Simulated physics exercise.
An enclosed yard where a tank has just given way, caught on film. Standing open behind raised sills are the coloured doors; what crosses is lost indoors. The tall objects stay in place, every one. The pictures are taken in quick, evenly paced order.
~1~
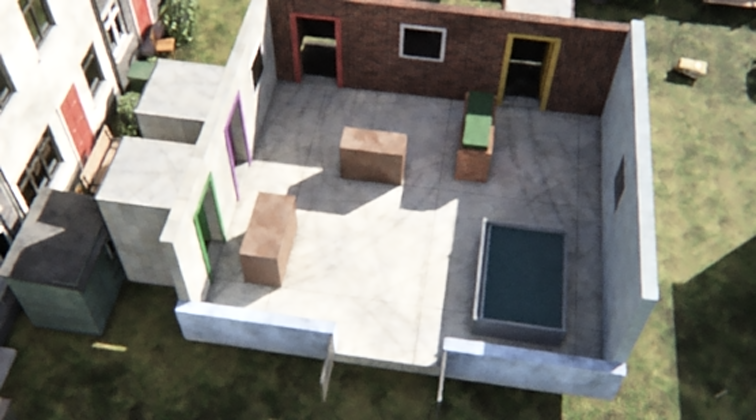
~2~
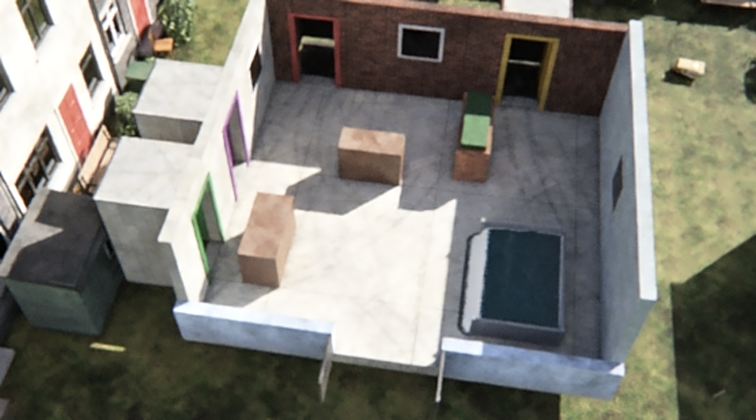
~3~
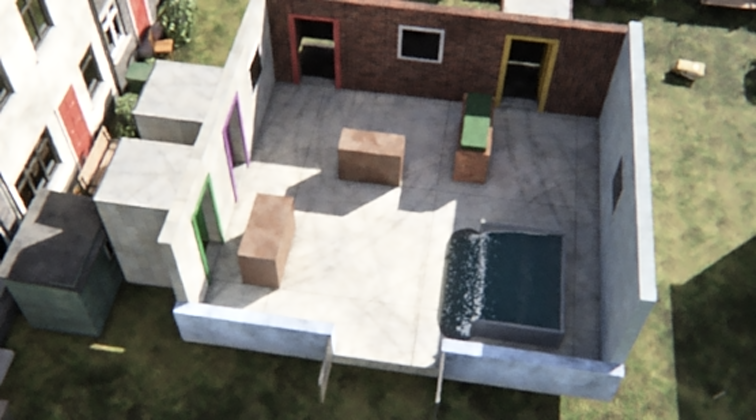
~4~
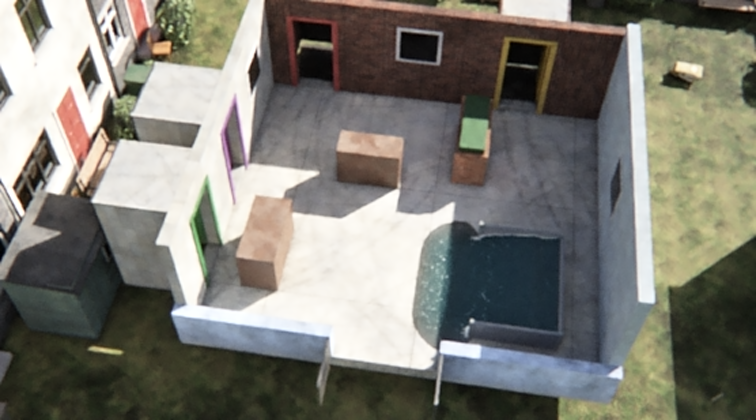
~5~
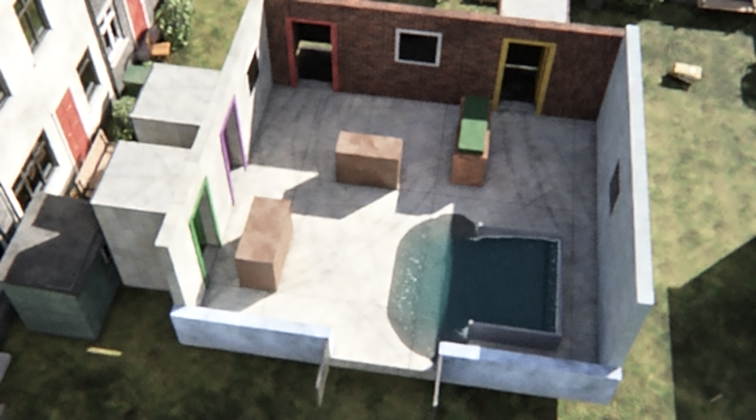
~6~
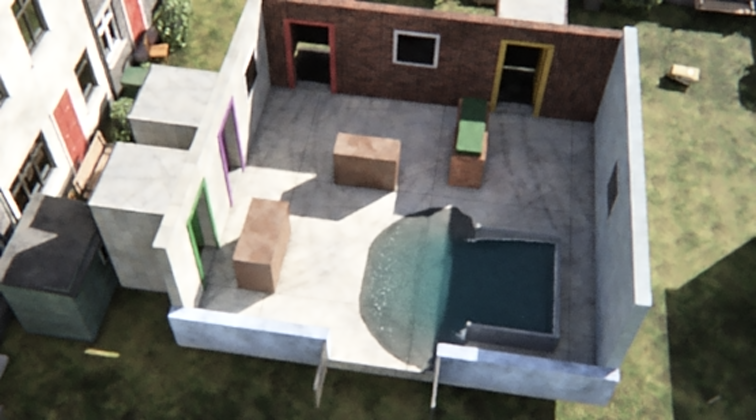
Walled yard with coloured doors seen from above, water pouring from a tank and spreading left across the pale floor.
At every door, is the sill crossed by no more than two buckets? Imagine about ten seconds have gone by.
I expect the red door to let through too much. I expect the yellow door to let through an acceptable amount. I expect the green door to let through an acceptable amount. I expect the purple door to let through an acceptable amount.
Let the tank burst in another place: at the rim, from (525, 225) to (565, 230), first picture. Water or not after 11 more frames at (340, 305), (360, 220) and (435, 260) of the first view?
Unwetted, unwetted, unwetted.
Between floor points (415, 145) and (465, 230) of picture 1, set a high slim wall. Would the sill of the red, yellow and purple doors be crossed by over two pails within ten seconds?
In short: Red door is over; yellow door is under; purple door holds.
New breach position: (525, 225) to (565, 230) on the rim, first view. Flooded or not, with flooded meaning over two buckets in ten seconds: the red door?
The answer: Red remains below the line.
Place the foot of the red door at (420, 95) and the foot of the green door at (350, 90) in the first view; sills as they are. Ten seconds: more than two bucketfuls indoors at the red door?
In that case the red one stays unflooded.
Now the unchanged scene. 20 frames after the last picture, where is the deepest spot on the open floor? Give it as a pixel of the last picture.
About at (192, 328).
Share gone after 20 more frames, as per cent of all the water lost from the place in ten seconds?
Near 35 in a hundred, I reckon.
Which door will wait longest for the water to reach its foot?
Looks like the yellow-painted one.
A moment on, water covers 30 % of the floor; the red door not reached, the yellow door not reached, the green door not reached, the purple door not reached.
Next, water covers 40 % of the floor; the red door not reached, the yellow door not reached, the green door not reached, the purple door not reached.
Then, water covers 45 % of the floor; the red door not reached, the yellow door not reached, the green door wet at the sill, nothing in, the purple door wet at the sill, nothing in.
Later, water covers 55 % of the floor; the red door under two buckets in, the yellow door not reached, the green door wet at the sill, nothing in, the purple door under two buckets in.
In the end, water covers 70 % of the floor; the red door over two buckets in, the yellow door wet at the sill, nothing in, the green door wet at the sill, nothing in, the purple door under two buckets in.
